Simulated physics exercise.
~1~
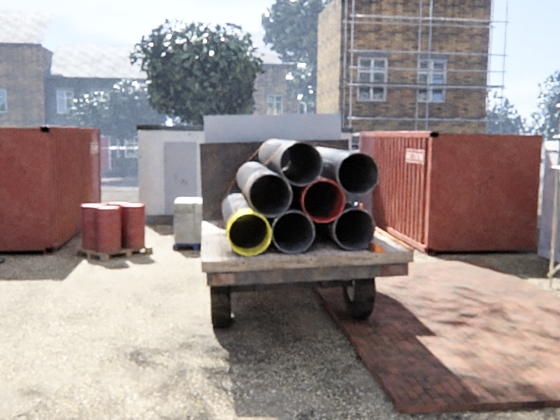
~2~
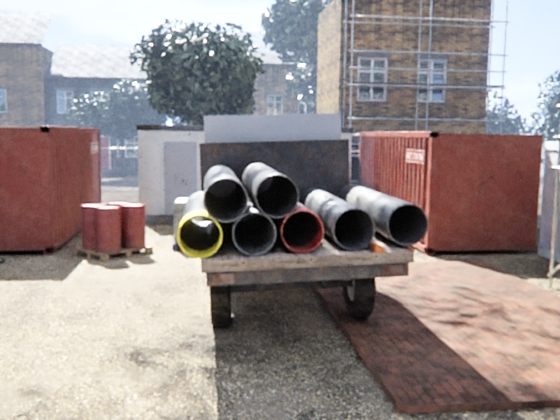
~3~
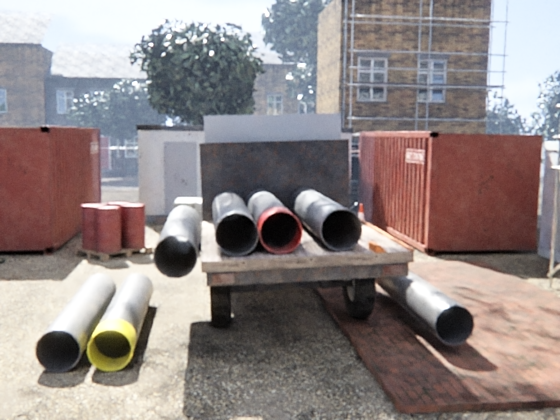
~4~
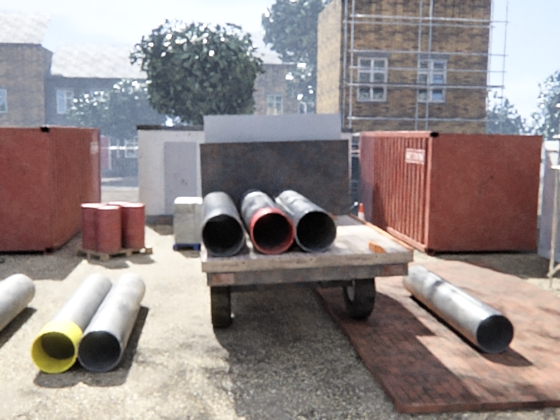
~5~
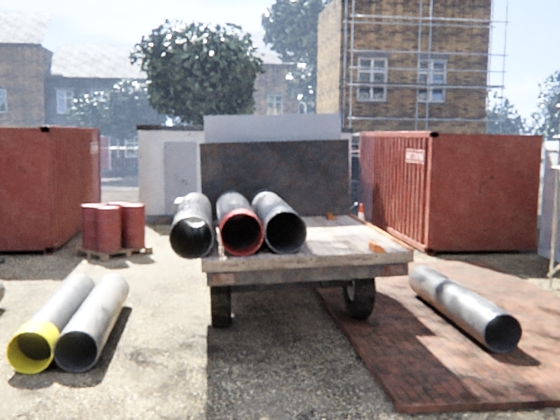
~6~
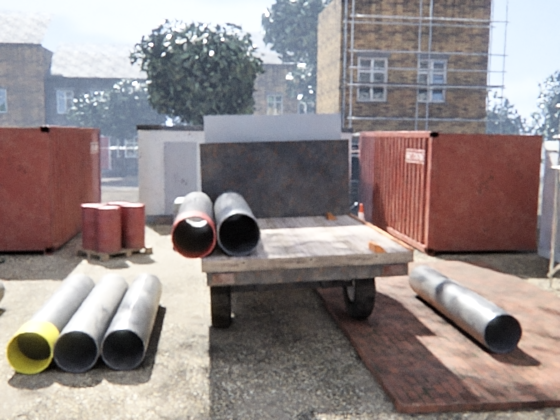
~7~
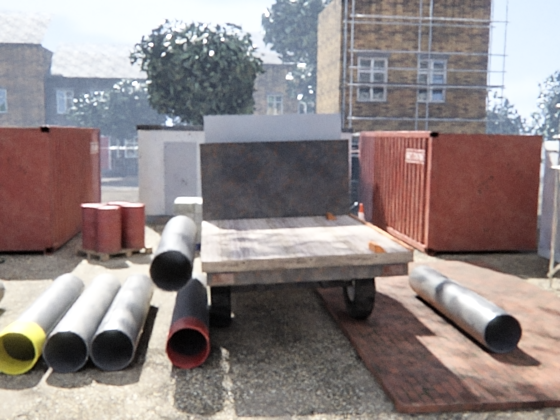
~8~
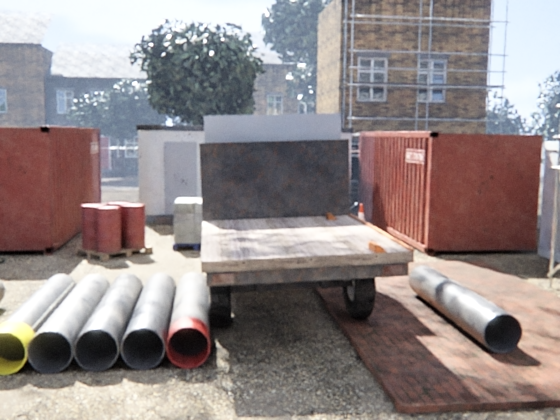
To begin with, seven large plastic pipes, one yellow-rimmed and one red-rimmed among the dark ones, sit stacked on the back of a parked flatbed in a yard between red containers. The stack slumps and spreads across the deck, with yellow at the left edge. Yellow and some dark pipes drop to the ground on the left, while another dark one falls off the right side. The three left on the deck, red in the middle, roll leftward and go over the edge one after another, a dark one last. Finally the deck is bare, with yellow and red both lying on the ground to the left.
